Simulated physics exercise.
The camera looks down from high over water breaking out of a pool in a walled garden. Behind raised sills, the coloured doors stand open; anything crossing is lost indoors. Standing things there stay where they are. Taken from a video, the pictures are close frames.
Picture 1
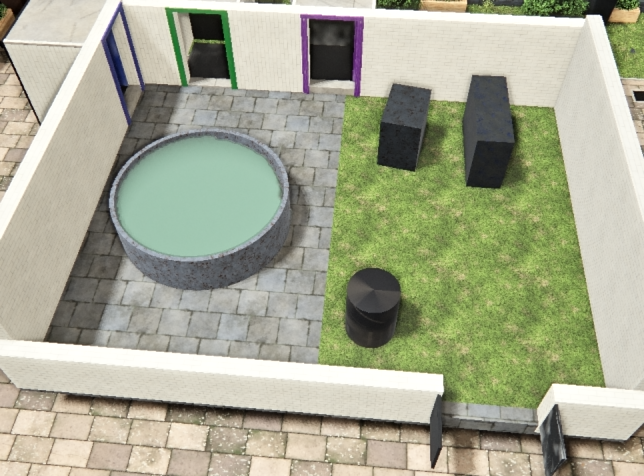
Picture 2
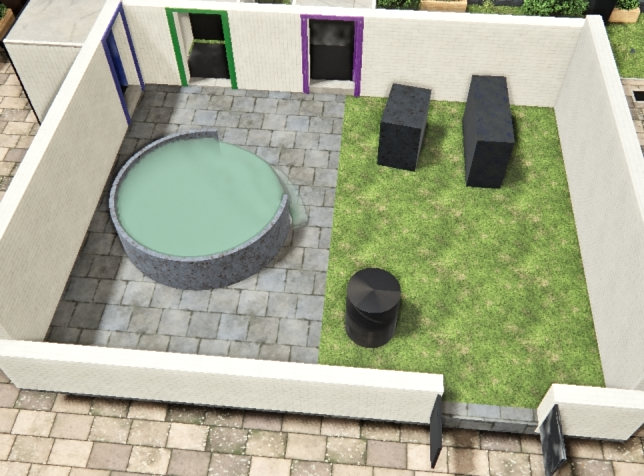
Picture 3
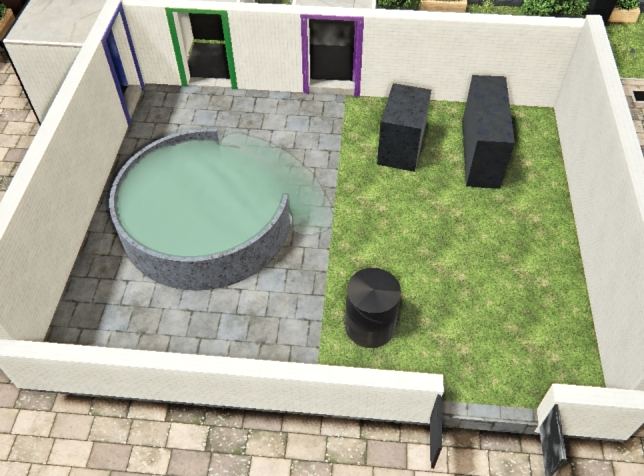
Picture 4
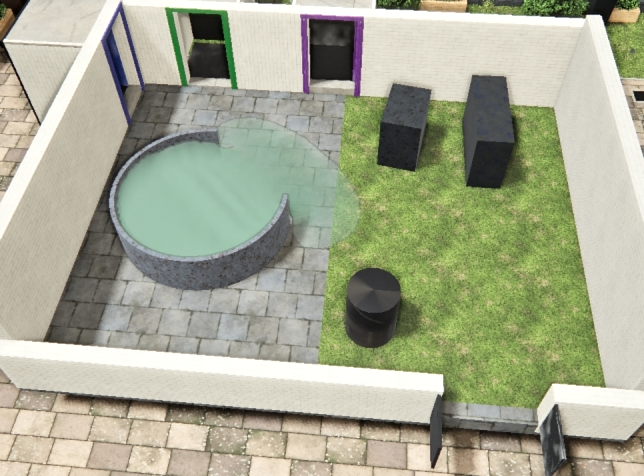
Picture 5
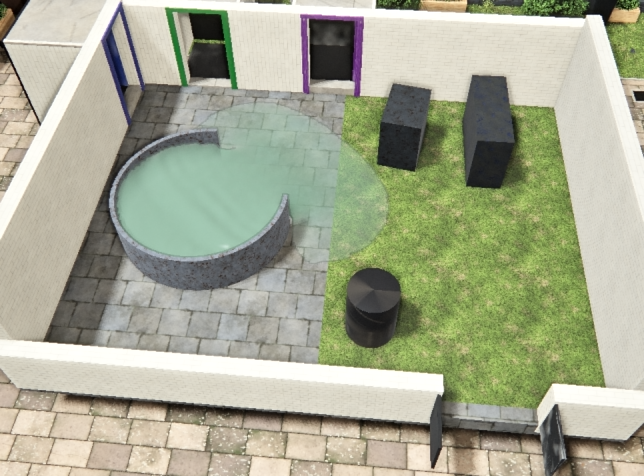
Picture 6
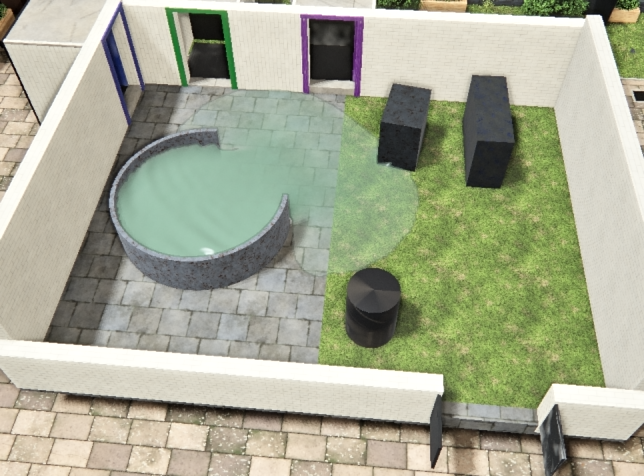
The clip shows a walled garden from above, where a round pool's far right side opens and pale green water pours out, fanning across the grey paving and then onto the grass towards the dark blocks.
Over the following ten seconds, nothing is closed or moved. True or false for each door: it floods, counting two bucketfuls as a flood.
Blue door - false; green door - true; purple door - true.
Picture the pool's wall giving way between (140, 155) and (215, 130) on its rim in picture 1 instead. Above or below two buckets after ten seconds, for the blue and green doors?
Result - blue one tops the mark, green one tops the mark.
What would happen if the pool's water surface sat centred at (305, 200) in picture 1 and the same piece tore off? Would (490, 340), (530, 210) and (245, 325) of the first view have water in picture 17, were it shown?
First one stays unwetted, next one gets inundated, last one stays unwetted.
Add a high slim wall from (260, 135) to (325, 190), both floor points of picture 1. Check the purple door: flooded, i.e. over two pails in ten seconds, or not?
Purple: Falls short.
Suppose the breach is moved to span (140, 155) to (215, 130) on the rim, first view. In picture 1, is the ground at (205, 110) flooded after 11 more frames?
That spot ends up inundated.
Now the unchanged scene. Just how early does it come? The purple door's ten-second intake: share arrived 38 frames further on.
About 100 per cent.
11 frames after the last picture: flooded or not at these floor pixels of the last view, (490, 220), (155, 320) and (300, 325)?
Lab note, in the order given: Wet through, unwetted, unwetted.
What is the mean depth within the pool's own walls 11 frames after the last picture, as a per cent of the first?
It comes to some 46 percent.
A moment on, water covers 30 % of the floor; the blue door not reached, the green door under two buckets in, the purple door under two buckets in.
Next, water covers 40 % of the floor; the blue door not reached, the green door under two buckets in, the purple door over two buckets in.
Then, water covers 60 % of the floor; the blue door wet at the sill, nothing in, the green door under two buckets in, the purple door far over two buckets in.
Later, water covers 80 % of the floor; the blue door wet at the sill, nothing in, the green door over two buckets in, the purple door far over two buckets in.
In the end, water covers 100 % of the floor; the blue door wet at the sill, nothing in, the green door over two buckets in, the purple door far over two buckets in.
